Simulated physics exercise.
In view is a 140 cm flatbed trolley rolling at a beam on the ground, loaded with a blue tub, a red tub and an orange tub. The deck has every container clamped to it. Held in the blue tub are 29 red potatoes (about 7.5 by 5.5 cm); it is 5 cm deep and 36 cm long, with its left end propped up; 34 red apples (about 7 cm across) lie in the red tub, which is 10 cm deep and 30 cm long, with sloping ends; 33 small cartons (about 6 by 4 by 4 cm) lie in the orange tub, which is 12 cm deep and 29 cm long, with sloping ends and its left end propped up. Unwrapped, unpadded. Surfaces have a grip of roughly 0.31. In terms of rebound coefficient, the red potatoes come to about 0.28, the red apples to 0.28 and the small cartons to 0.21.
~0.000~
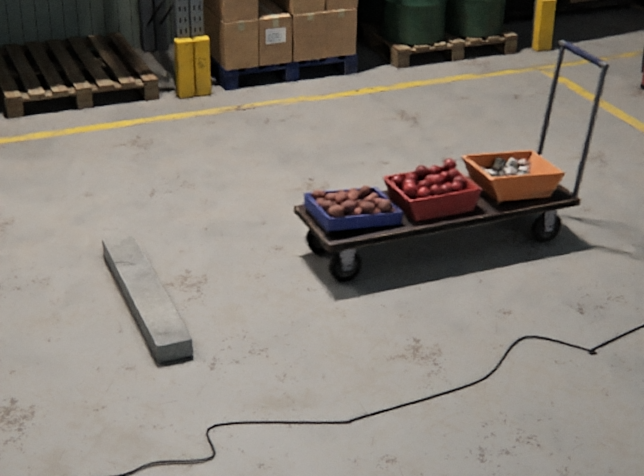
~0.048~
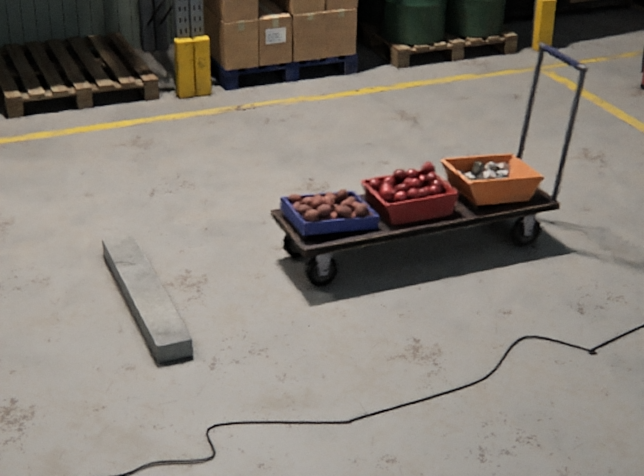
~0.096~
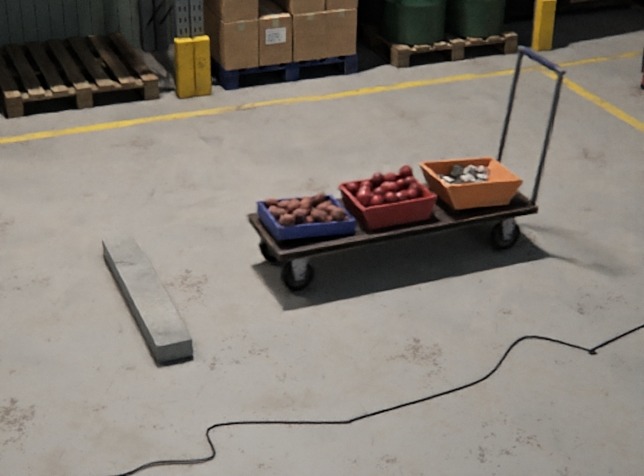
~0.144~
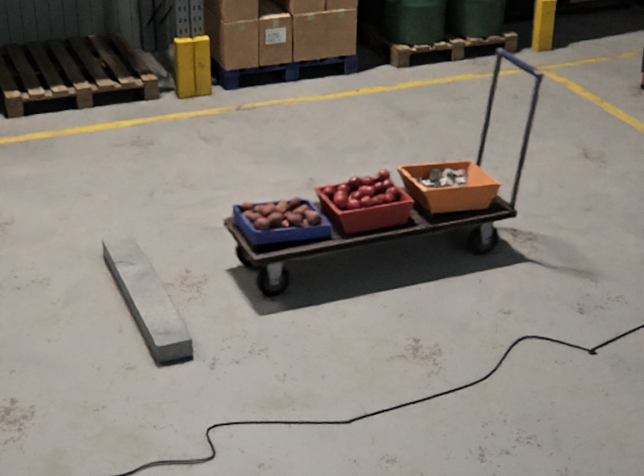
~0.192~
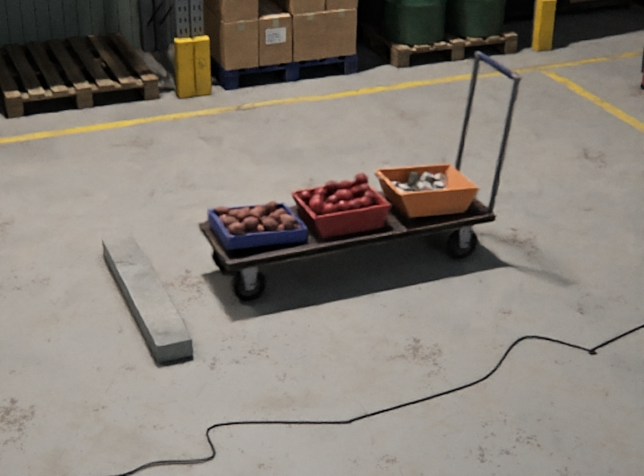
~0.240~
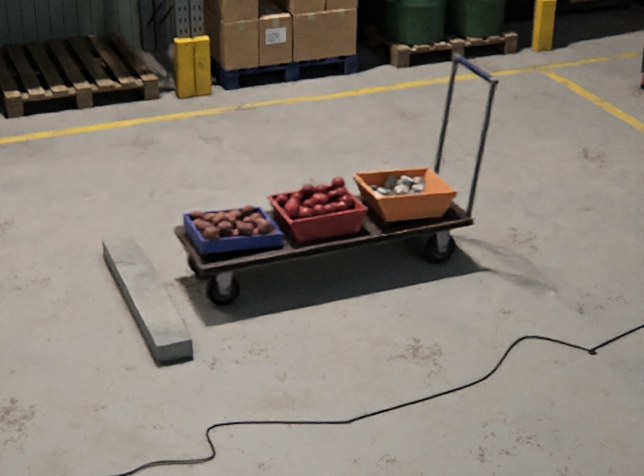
Flatbed trolley carrying blue, red and orange tubs of produce and small pale items rolling left across a concrete floor, nearing a beam.
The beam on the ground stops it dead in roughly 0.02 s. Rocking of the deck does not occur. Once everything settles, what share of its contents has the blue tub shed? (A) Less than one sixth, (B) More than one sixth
Option B: More than one sixth.
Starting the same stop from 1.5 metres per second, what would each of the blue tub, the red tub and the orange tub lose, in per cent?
Blue tub 10 %, red tub 0 %, orange tub 0 %.
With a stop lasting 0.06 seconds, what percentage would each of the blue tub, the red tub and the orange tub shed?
Result - blue tub: 30 percent, red tub: 20 percent, orange tub: 0 percent.
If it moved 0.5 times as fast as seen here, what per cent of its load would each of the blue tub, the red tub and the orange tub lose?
In that case the blue tub sheds 10 per cent, the red tub 0 per cent and the orange tub 0 per cent.
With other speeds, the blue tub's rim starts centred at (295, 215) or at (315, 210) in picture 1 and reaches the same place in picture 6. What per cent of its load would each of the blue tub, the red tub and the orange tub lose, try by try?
Blue tub 10 and 10, red tub 0 and 10, orange tub 0 and 0 per cent.
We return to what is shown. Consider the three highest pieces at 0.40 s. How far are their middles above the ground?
On average roughly 48 centimetres up.
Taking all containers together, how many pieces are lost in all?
About 20 pieces.
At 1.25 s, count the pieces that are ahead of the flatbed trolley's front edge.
Count: Approx. 12.
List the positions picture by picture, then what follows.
In the first frame (each is followed by its nearest rim corner in this view), blue tub, (331, 218); orange tub, (493, 178); 80 cm short of the stop; none out.
The second frame shows blue tub, (306, 222); orange tub, (471, 182); 68 cm short of the stop.
The third frame shows blue tub, (282, 227); orange tub, (449, 186); 55 cm short of the stop.
The fourth frame shows blue tub, (256, 231); orange tub, (426, 190); 43 cm short of the stop.
The fifth frame shows blue tub, (231, 236); orange tub, (403, 194); 30 cm short of the stop.
The sixth frame shows blue tub, (205, 240); orange tub, (380, 198); 18 cm short of the stop; none out.
After 0.30 s, contact.
After 0.40 s, blue tub 26 in, 3 out, red tub 31 in, 3 out and orange tub 33 in, 0 out.
After 0.52 s, blue tub 20 in, 9 out, red tub 28 in, 6 out and orange tub 32 in, 1 out.
After 0.75 s, blue tub 19 in, 10 out, red tub 26 in, 8 out and orange tub 30 in, 3 out.
Outcome (at 1.25 s), blue tub 18 in, 11 out, red tub 26 in, 8 out and orange tub 30 in, 3 out. Asked share, 11 of 29, 38 per cent.
